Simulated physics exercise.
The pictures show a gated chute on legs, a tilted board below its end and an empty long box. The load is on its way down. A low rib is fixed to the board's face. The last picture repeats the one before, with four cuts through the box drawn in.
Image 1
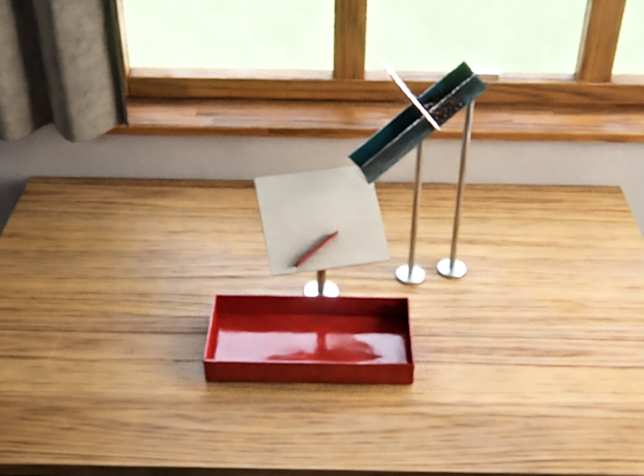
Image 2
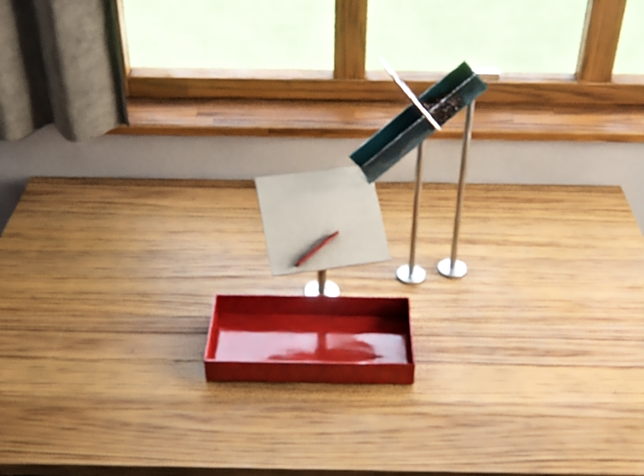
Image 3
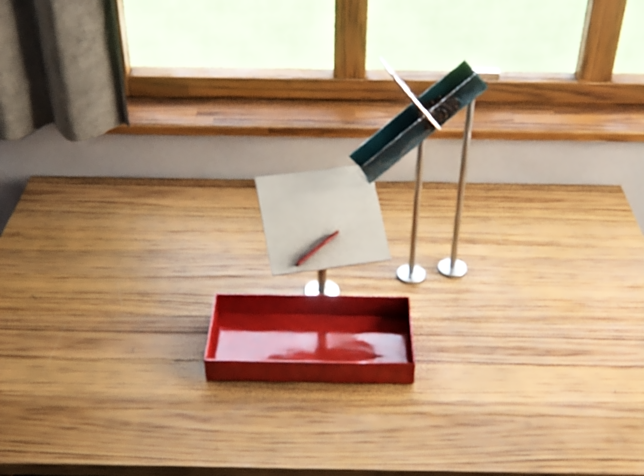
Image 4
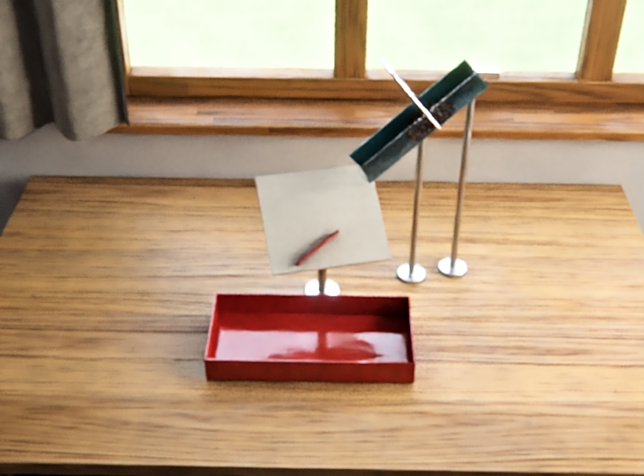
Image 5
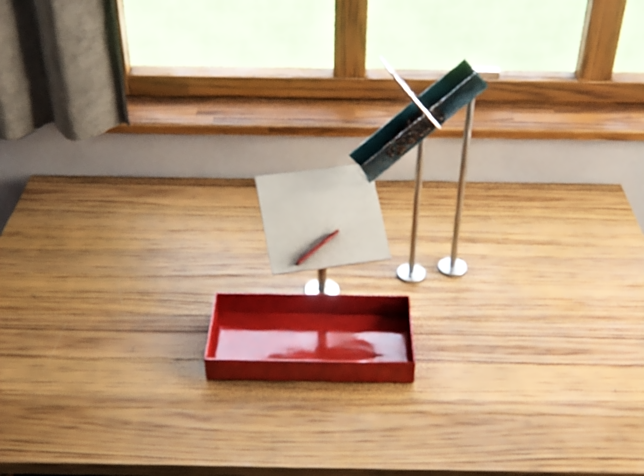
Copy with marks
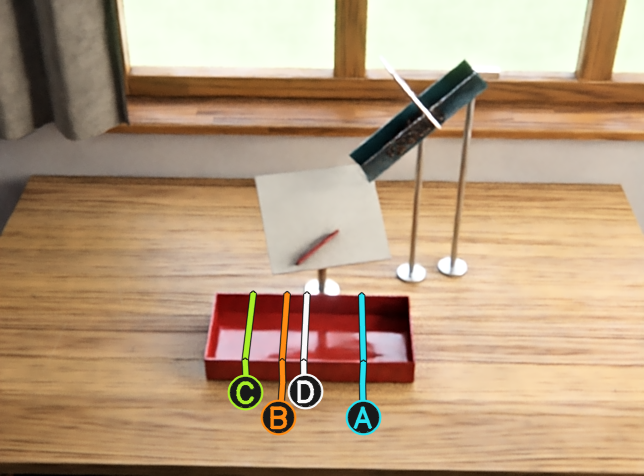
On a wooden table by a window, small dark chocolate balls slide down a sloping green chute on thin legs, past a white gate, while the tilted pale board with a red rib and the empty red box stay still.
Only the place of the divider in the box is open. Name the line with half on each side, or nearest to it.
It is C.
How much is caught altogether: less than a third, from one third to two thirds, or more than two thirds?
About that: More than two thirds.
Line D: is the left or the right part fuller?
The left side.
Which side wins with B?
More lands on the left.
On the marked copy, line A crosses the front rim at (363, 361); line B crosses the front rim at (282, 360); line C crosses the front rim at (245, 359); line D crosses the front rim at (303, 360).
With A, of what is caught, nearly all on the left of the divider, a stray few on the right.
With B, of what is caught, most on the left of the divider, a small part on the right.
With C, of what is caught, about half on the left of the divider, about half on the right.
With D, of what is caught, nearly all on the left of the divider, a small part on the right.
